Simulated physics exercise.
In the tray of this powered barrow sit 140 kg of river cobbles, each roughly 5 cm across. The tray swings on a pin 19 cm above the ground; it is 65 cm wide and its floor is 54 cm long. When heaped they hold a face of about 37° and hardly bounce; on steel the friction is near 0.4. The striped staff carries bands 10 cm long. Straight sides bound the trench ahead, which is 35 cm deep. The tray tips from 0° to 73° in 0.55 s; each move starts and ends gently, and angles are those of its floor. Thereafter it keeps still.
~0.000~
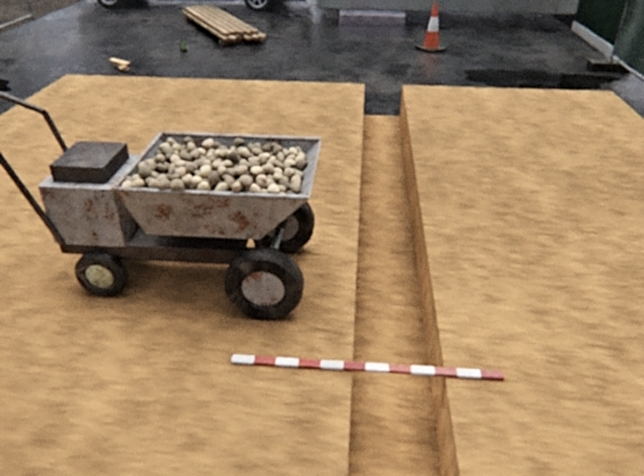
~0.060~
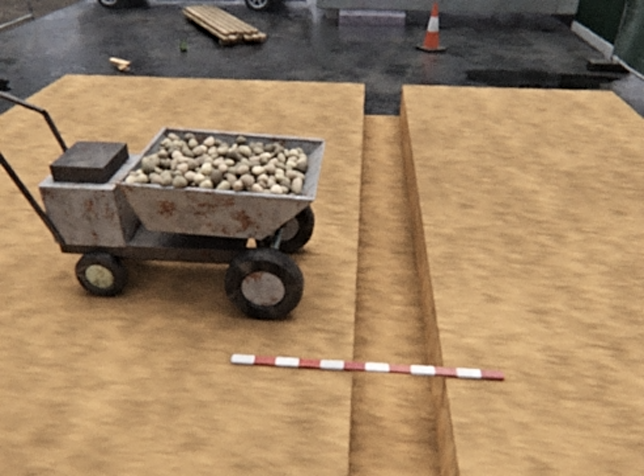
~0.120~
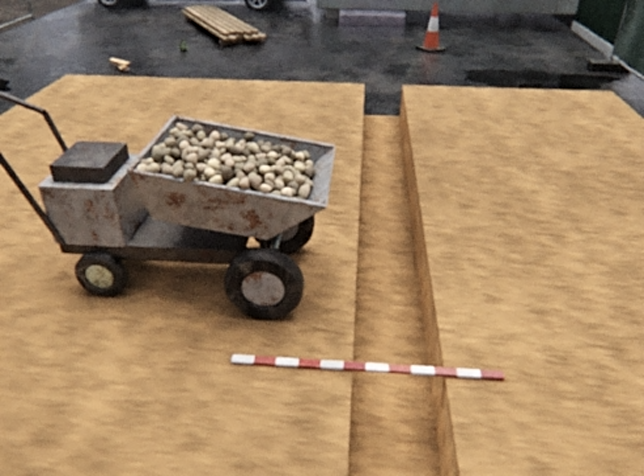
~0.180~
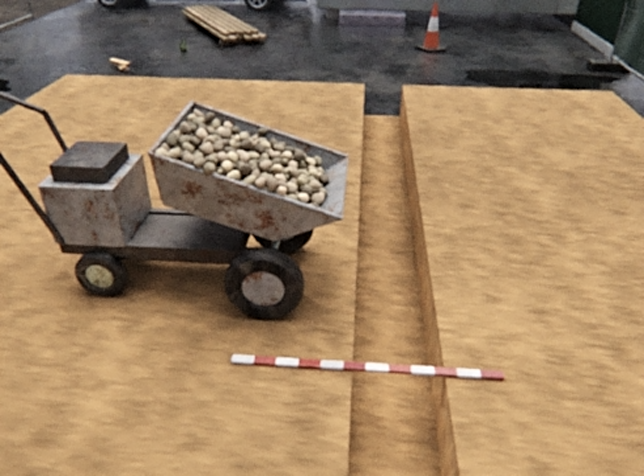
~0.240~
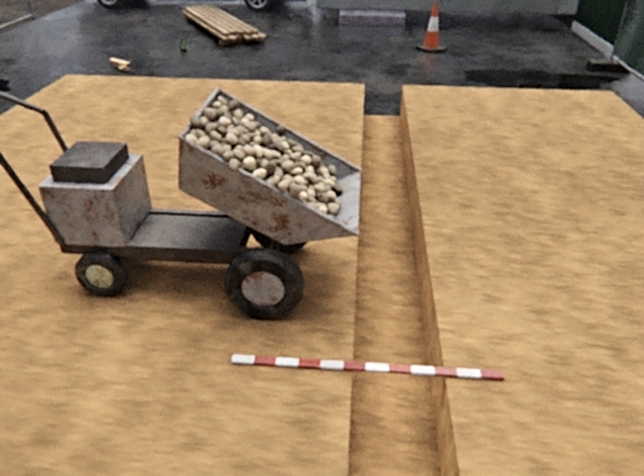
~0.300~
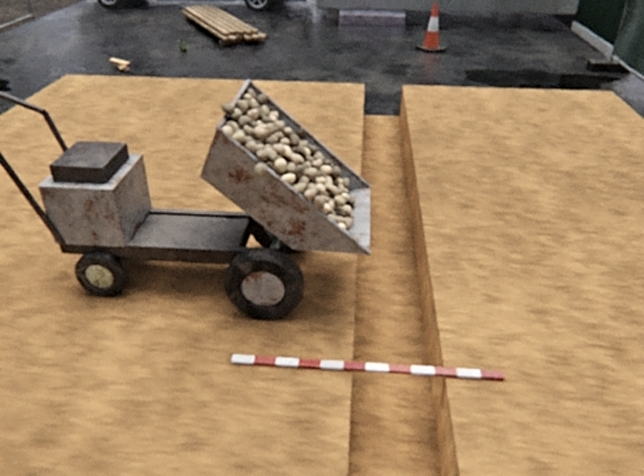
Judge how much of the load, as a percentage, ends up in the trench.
Around 64 %.
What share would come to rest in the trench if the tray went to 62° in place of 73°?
Then about 65 per cent.
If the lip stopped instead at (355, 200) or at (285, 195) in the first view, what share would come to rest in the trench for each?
Roughly 25 in a hundred from the first, 85 in a hundred from the second.
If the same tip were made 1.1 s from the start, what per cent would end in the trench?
My guess is near 90 percent.
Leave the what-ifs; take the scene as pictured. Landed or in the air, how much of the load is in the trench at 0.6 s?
By that point it's something like 45 in a hundred.
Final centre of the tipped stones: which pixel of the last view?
Roughly at (415, 323).
After 0.4 s the floor is at 61°; 100 % in the tray; the foremost stones are at (374, 249).
After 0.6 s the floor is at 73°; 53 % in the tray, 43 % in the trench, 4 % past the trench; the foremost stones are at (449, 284).
After 1.0 s the floor is at 73°; 3 % in the tray, 62 % in the trench, 36 % past the trench; the foremost stones are at (635, 295).
After 3.0 s the floor is at 73°; 0 % in the tray, 64 % in the trench, 36 % past the trench; the foremost stones are past the picture's edge.
